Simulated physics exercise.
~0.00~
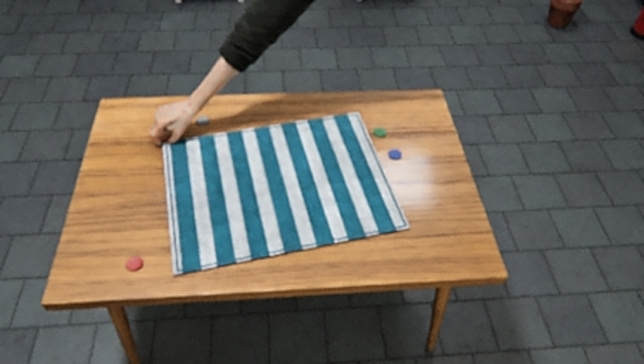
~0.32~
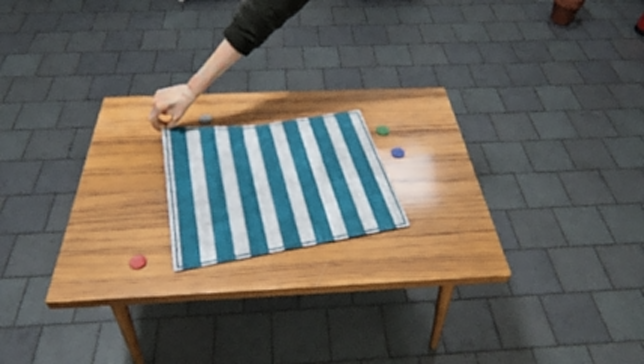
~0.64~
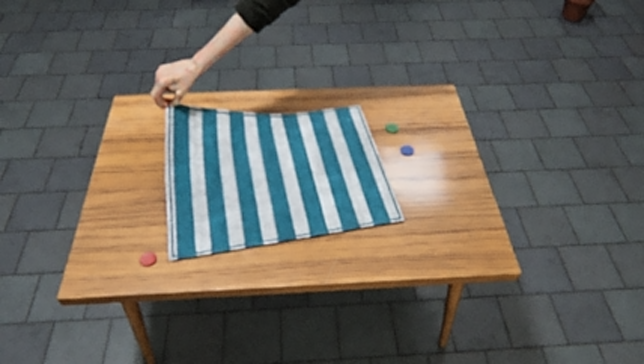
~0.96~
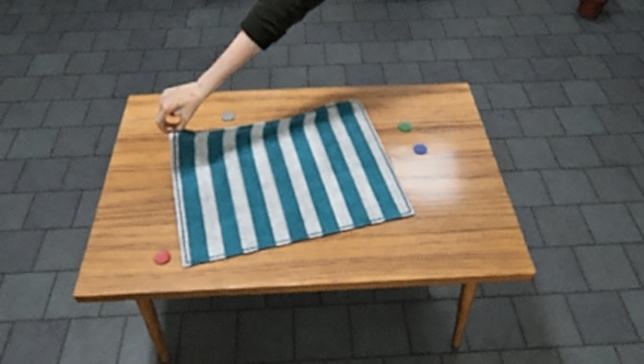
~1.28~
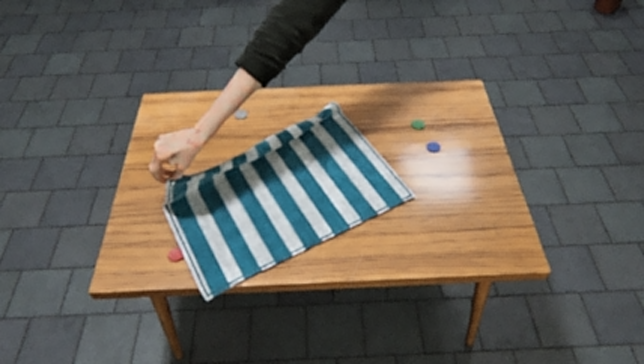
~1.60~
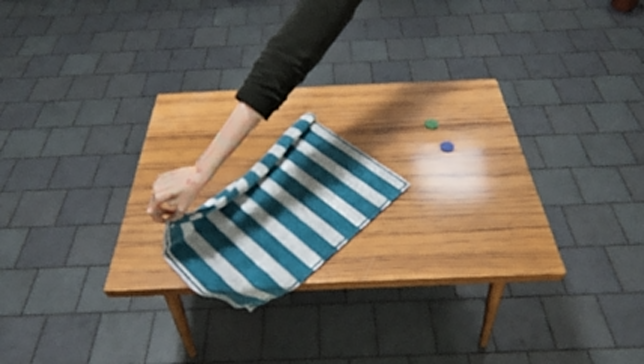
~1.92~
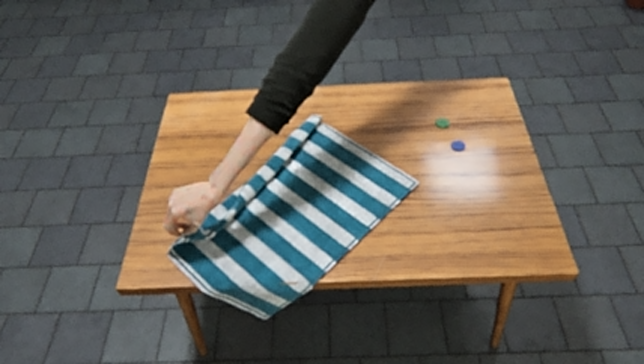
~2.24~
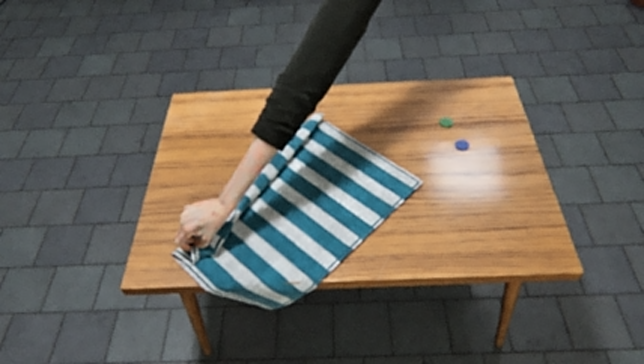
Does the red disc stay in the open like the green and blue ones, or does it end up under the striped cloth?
The red disc ends up under the striped cloth, while the green and blue discs remain in the open.
We see a hand take the far left corner of a teal and white striped cloth on a wooden table and draw it toward the near edge, folding the cloth over a red disc. The hand is still on the bunched corner at the end, with green and blue discs uncovered.
